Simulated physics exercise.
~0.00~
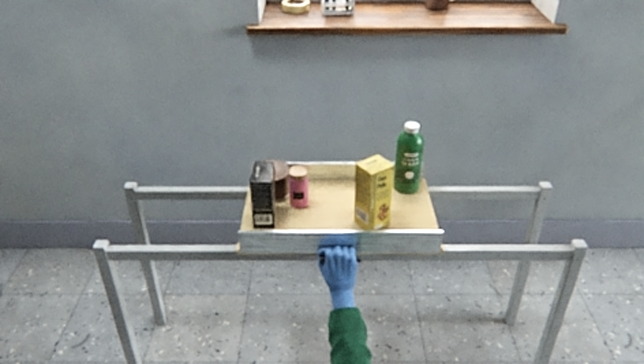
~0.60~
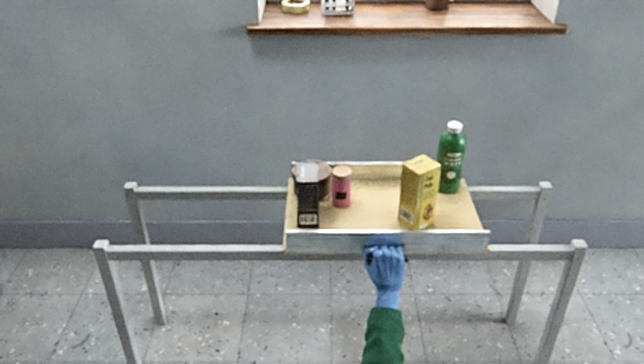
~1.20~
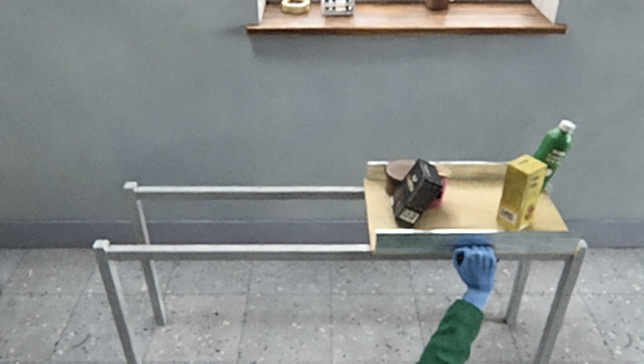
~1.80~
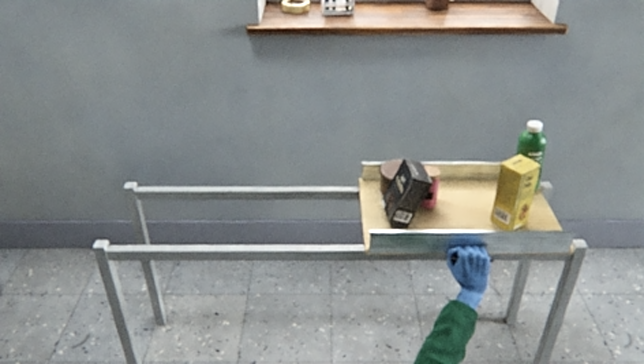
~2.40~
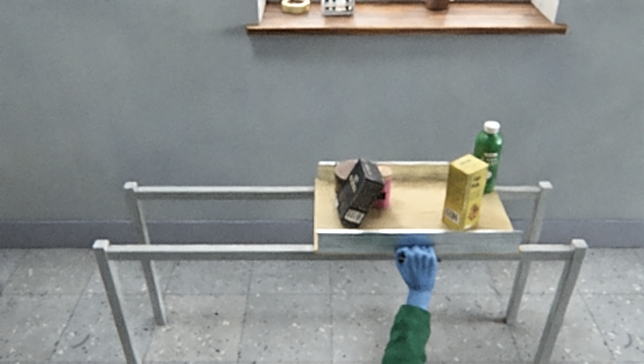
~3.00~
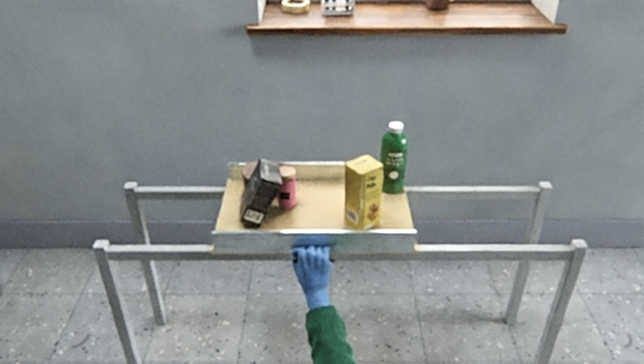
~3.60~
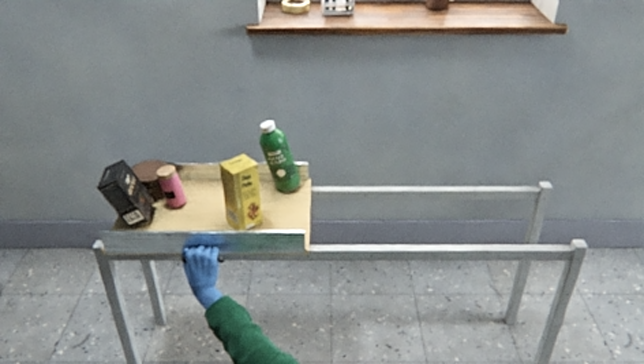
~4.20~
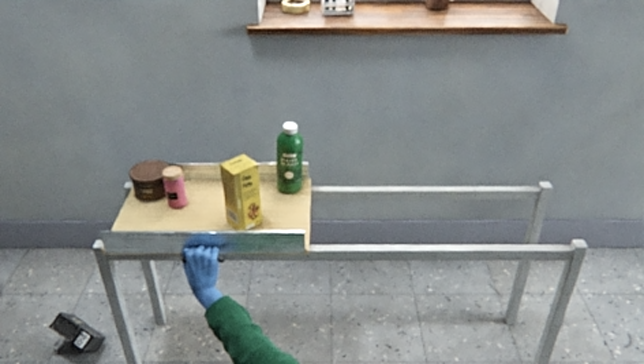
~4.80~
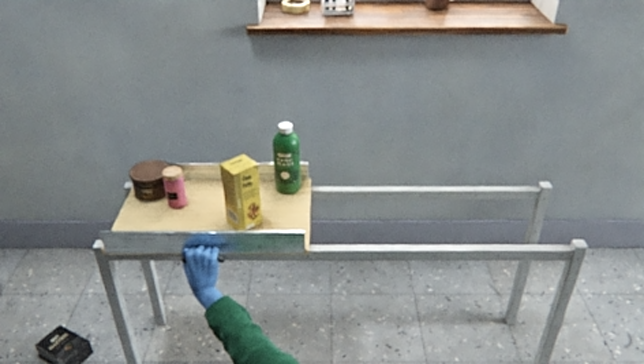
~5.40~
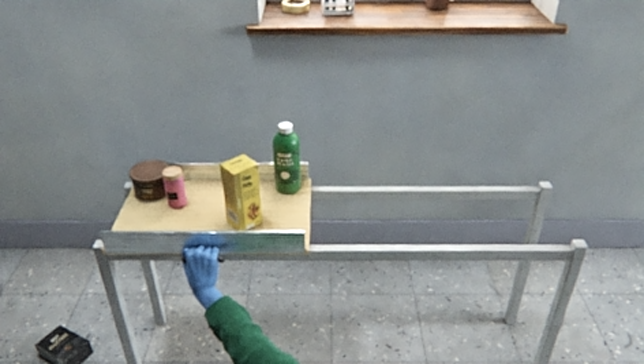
A tray carrying a black packet, brown tub, pink shaker, yellow carton and green bottle is slid right along two rails by a gloved hand, tilting the packet, then pushed to the left end, where the packet drops to the floor while the others stay upright.
